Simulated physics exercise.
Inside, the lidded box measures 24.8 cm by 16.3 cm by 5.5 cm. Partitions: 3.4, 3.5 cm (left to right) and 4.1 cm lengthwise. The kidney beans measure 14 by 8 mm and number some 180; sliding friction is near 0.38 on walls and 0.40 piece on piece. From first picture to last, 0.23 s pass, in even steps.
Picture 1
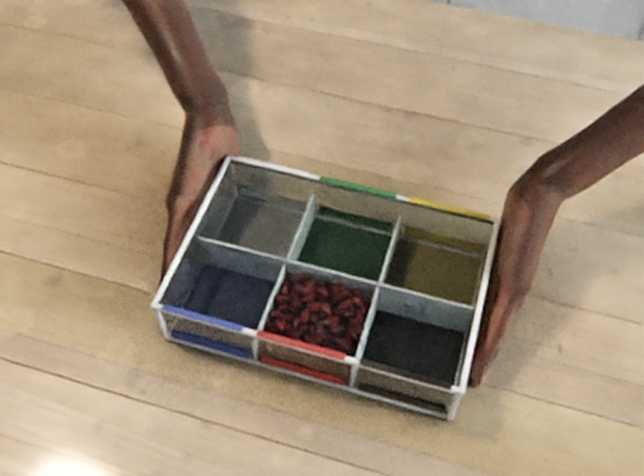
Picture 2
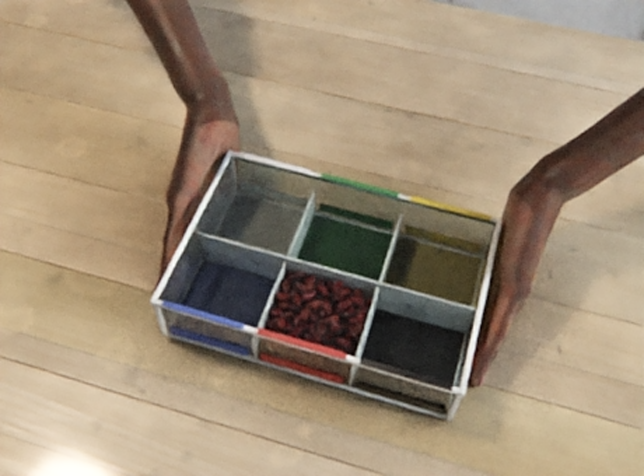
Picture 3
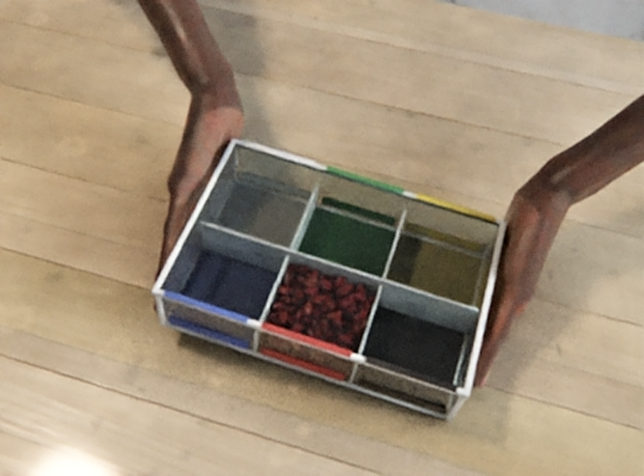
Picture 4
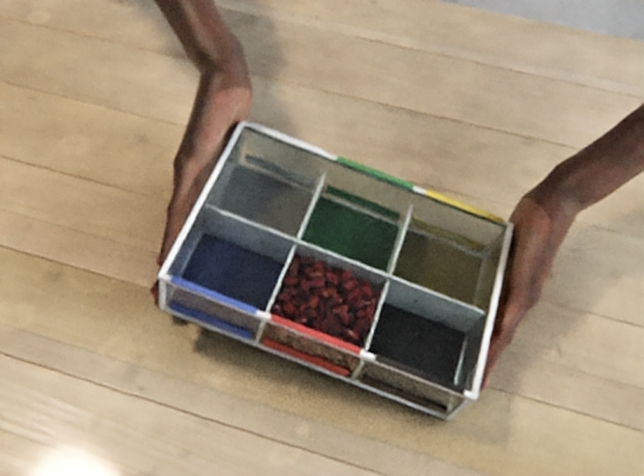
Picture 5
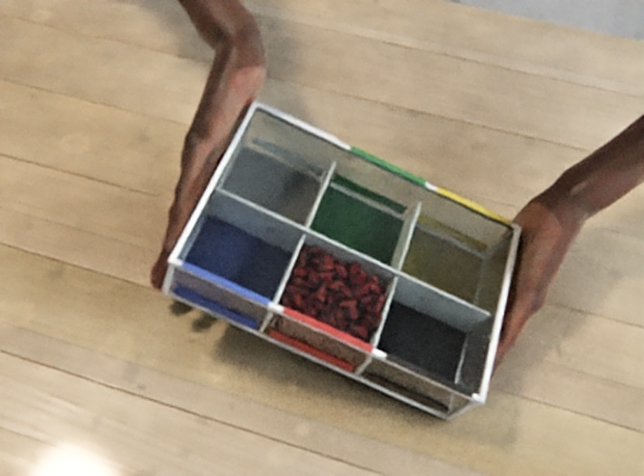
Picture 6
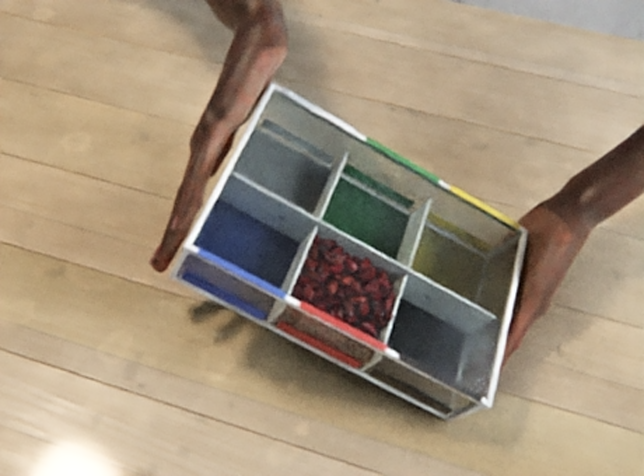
On a pale wooden floor, two hands hold a clear six-compartment box with red beans in the front middle section, then gradually tilt it, raising the left side while the right front corner stays lowest and the beans remain in their compartment.
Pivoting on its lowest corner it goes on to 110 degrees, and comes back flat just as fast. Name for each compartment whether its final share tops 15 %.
Red: Over, blue: Under, green: Under, yellow: Under, white: Under, black: Over.
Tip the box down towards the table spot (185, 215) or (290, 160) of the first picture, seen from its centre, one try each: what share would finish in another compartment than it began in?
About 75 and 35 per cent.
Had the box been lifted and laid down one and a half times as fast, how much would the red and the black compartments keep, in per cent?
Red 75, black 25.
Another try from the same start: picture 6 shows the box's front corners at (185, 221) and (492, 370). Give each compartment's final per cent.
Red 60, blue 0, green 0, yellow 15, white 0, black 25.
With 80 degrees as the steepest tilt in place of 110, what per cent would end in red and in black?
Then: Red 65, black 35.
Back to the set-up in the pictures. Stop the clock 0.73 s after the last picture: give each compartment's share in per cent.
Red 60, blue 0, green 0, yellow 5, white 0, black 35.
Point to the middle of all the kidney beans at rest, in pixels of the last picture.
Around (416, 354).
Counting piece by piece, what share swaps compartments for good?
Some 70 per cent.
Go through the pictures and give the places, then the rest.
The first frame shows box tilt 0 degrees, front corners at (157, 305) and (459, 389); red 100 %.
The second frame shows box tilt 1 degrees, front corners at (157, 301) and (460, 389).
The third frame shows box tilt 5 degrees, front corners at (159, 290) and (464, 391), lowest corner right front.
The fourth frame shows box tilt 11 degrees, front corners at (165, 276) and (471, 394), lowest corner right front.
The fifth frame shows box tilt 17 degrees, front corners at (175, 260) and (478, 397), lowest corner right front.
The sixth frame shows box tilt 24 degrees, front corners at (191, 246) and (486, 401), lowest corner right front; red 100 %.
Then, 0.73 s after the last picture, tilt 109 degrees; red 60 %, yellow 5 %, black 35 %.
Then, 1.21 s after the last picture, tilt 46 degrees; red 35 %, yellow 5 %, black 60 %.
Then, 1.76 s after the last picture, tilt 0 degrees; red 30 %, yellow 5 %, black 60 %.
In the end, red 30 %, blue 0 %, green 0 %, yellow 5 %, white 0 %, black 60 %.
